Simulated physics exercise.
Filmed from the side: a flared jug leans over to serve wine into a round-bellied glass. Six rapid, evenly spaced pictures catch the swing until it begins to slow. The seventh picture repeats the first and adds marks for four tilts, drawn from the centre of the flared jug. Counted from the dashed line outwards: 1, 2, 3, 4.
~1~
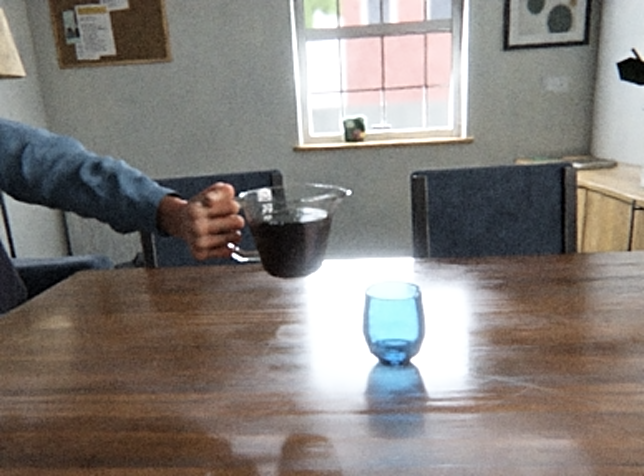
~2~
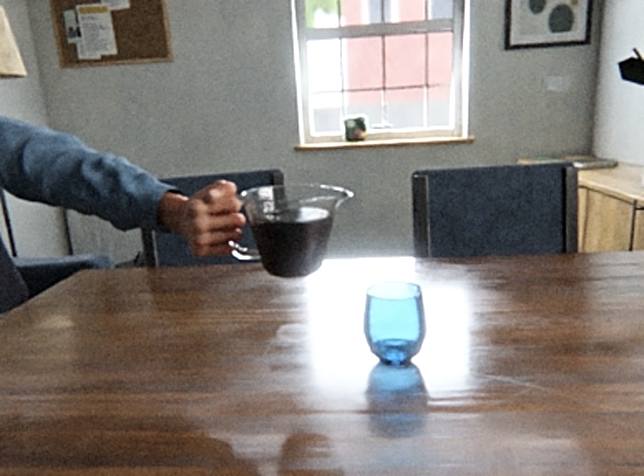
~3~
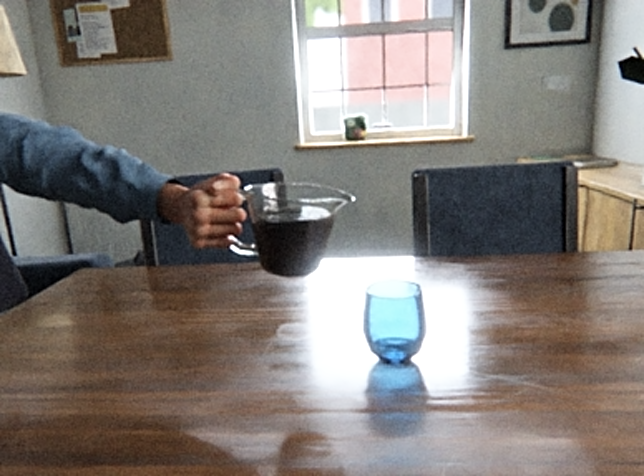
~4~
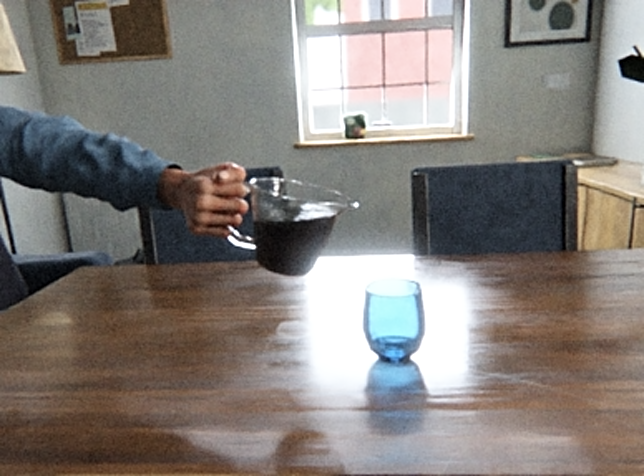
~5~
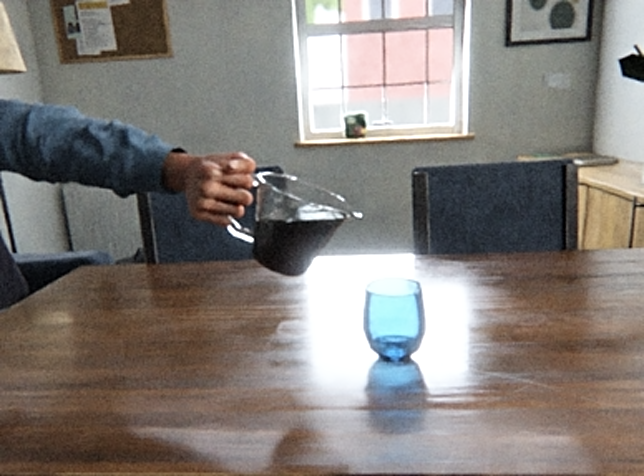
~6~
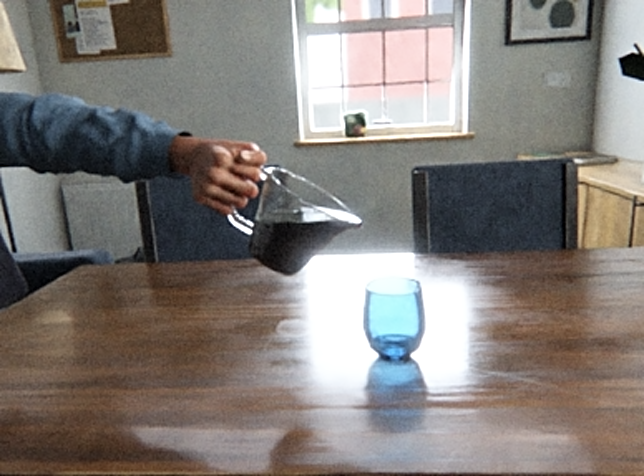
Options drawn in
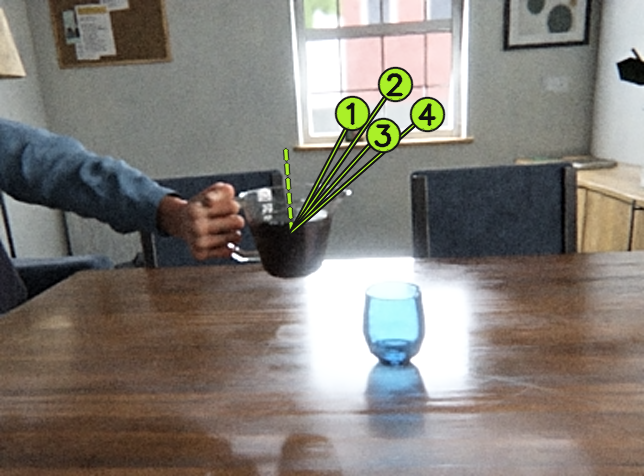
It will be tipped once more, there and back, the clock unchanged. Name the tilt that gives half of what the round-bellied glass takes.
Line 4 does it best.
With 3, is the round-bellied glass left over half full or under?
Under half.
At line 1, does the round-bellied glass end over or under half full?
Under.
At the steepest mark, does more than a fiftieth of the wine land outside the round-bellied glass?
No, it does not.
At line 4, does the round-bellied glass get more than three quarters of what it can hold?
No, it does not.
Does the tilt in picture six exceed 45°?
No, it does not.
On the marked copy, 1 at (345, 129); 2 at (385, 97); 3 at (369, 145); 4 at (414, 124).
Choosing 1, the round-bellied glass ends with about 8 % of what it can hold.
Choosing 2, the round-bellied glass ends with about 19 % of what it can hold.
Choosing 3, the round-bellied glass ends with about 34 % of what it can hold.
Choosing 4, the round-bellied glass ends with about 49 % of what it can hold.
